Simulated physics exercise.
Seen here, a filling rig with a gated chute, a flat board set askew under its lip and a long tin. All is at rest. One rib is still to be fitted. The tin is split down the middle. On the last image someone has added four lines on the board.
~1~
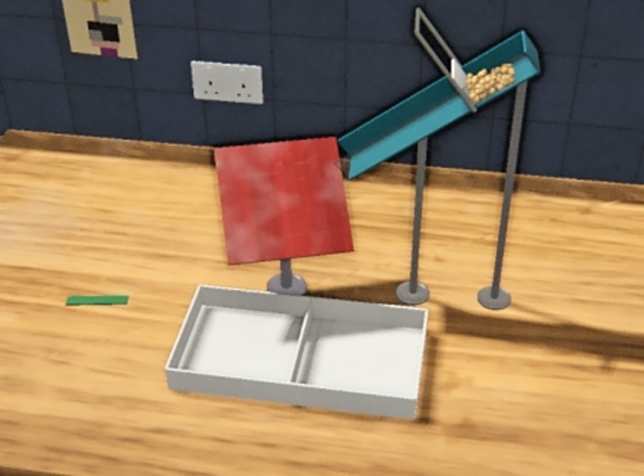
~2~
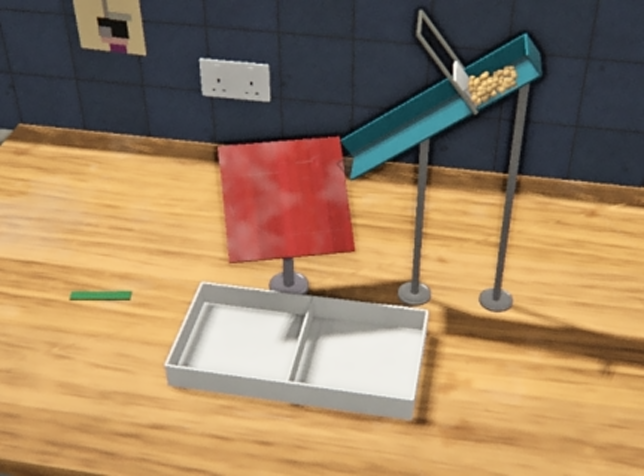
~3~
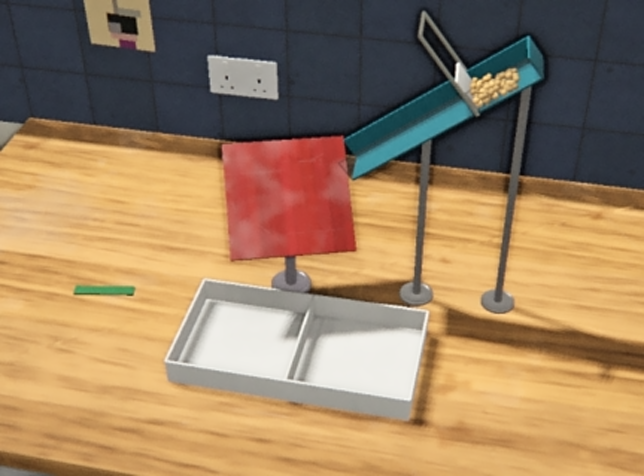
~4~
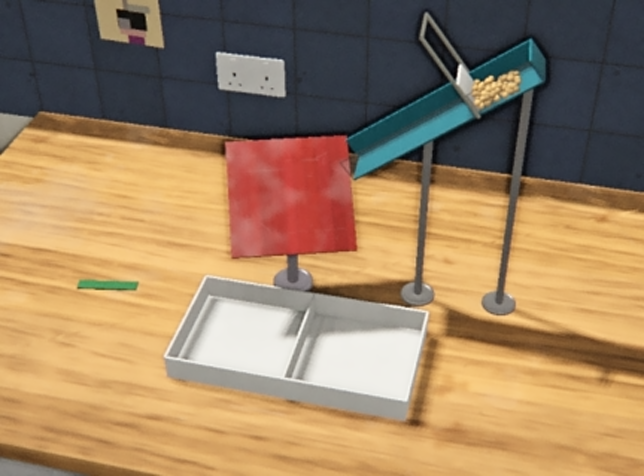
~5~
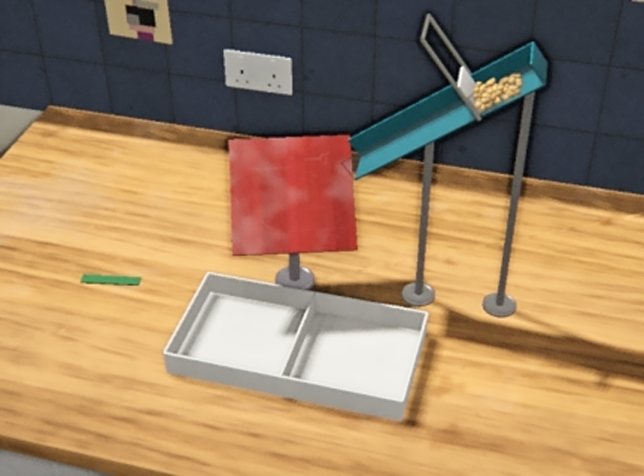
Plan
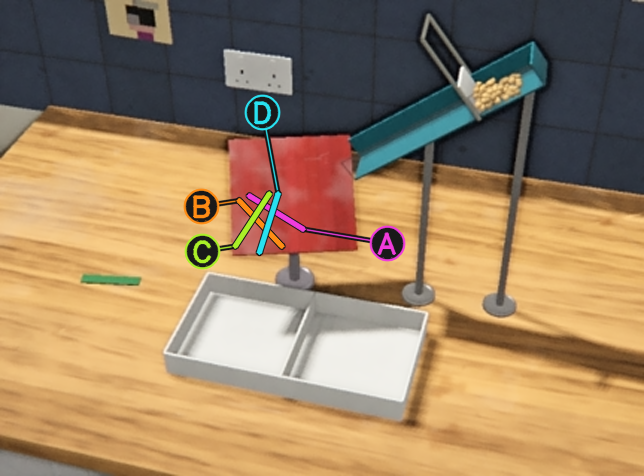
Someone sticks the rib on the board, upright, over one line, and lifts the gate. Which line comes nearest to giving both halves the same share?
The best line is B.
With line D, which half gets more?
Left.
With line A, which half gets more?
Right.
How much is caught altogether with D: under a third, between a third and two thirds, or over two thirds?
It is over two thirds.
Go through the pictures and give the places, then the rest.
The first picture shows load behind the gate near (483, 83), dried chickpeas; lip of the chute near (351, 169), sloping fairly steeply.
The second picture shows middle of the board near (286, 198), tilted fairly steeply; middle of its low edge near (293, 257); of its high edge near (279, 142).
The third picture shows front corners of the tin near (165, 361) and (410, 400); front end of its middle wall near (285, 380); gate still shut near (460, 77).
The fourth picture shows middle of the load near (489, 90); lip near (357, 169).
The fifth picture shows middle of the load near (490, 92); lip near (358, 169).
On the marked copy, line A from (249, 195) to (303, 229); line B from (239, 200) to (281, 246); line C from (269, 193) to (235, 246); line D from (278, 193) to (259, 252).
With A, of what is caught, a small share in the left half, all but a few in the right.
With B, of what is caught, close to two thirds in the left half, close to a third in the right.
With C, of what is caught, the bulk in the left half, a small share in the right.
With D, of what is caught, the bulk in the left half, a small share in the right.
